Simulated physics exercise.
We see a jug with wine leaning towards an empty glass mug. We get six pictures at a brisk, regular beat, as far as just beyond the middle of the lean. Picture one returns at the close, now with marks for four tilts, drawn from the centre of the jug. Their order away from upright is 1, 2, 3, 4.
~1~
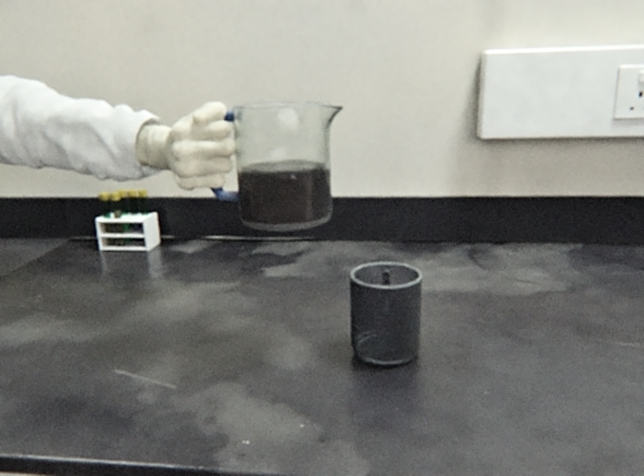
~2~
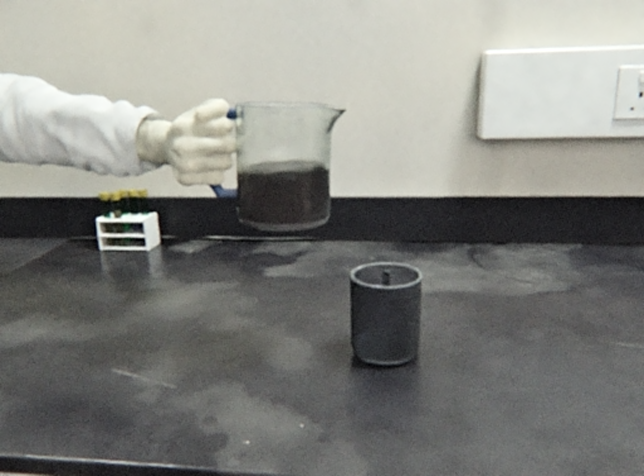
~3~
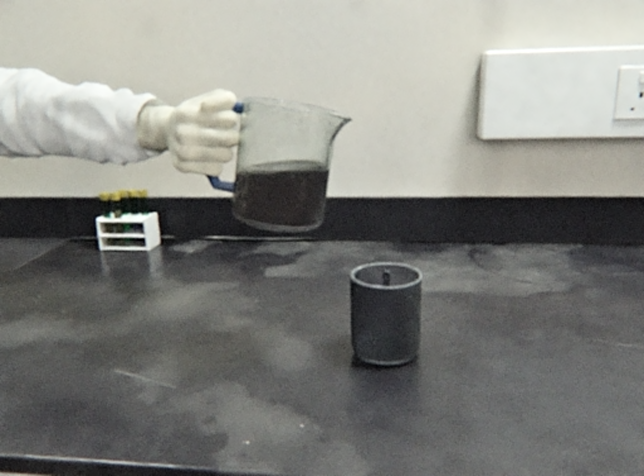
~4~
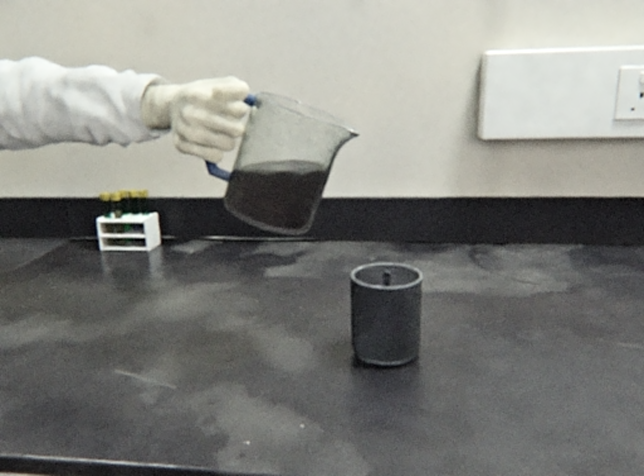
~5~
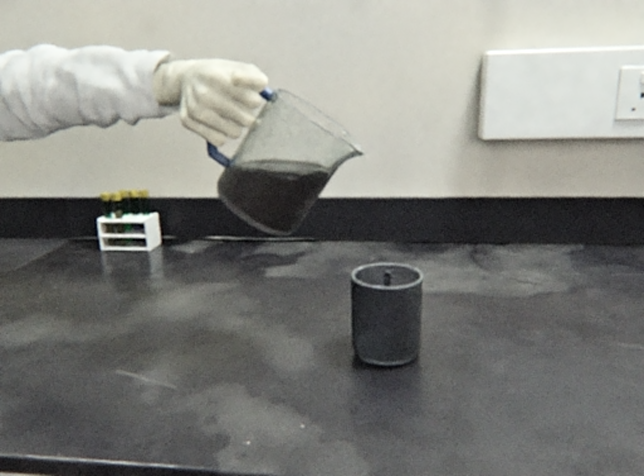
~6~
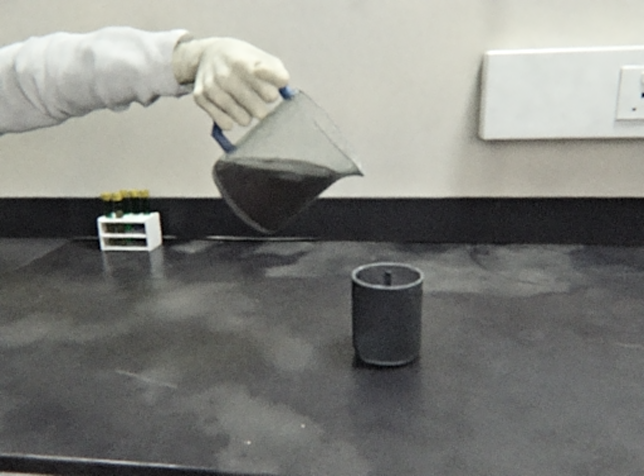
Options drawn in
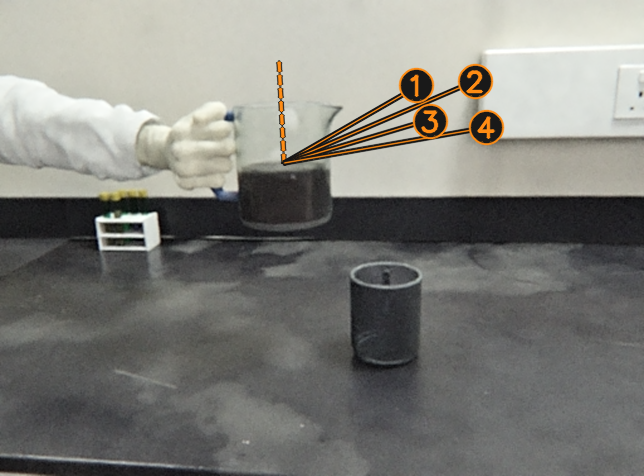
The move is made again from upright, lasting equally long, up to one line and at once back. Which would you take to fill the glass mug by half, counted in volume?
Line 4 does it best.
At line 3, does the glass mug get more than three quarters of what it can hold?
No, less.
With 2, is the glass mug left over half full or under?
Under half.
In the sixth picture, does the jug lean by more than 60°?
No.
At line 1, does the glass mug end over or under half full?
Under half.
On the marked copy, 1 at (402, 95); 2 at (459, 87); 3 at (413, 124); 4 at (469, 130).
Choosing 1, the glass mug ends with about 14 % of what it can hold.
Choosing 2, the glass mug ends with about 27 % of what it can hold.
Choosing 3, the glass mug ends with about 39 % of what it can hold; 5 % of the wine is spilt.
Choosing 4, the glass mug ends with about 53 % of what it can hold; 6 % of the wine is spilt.
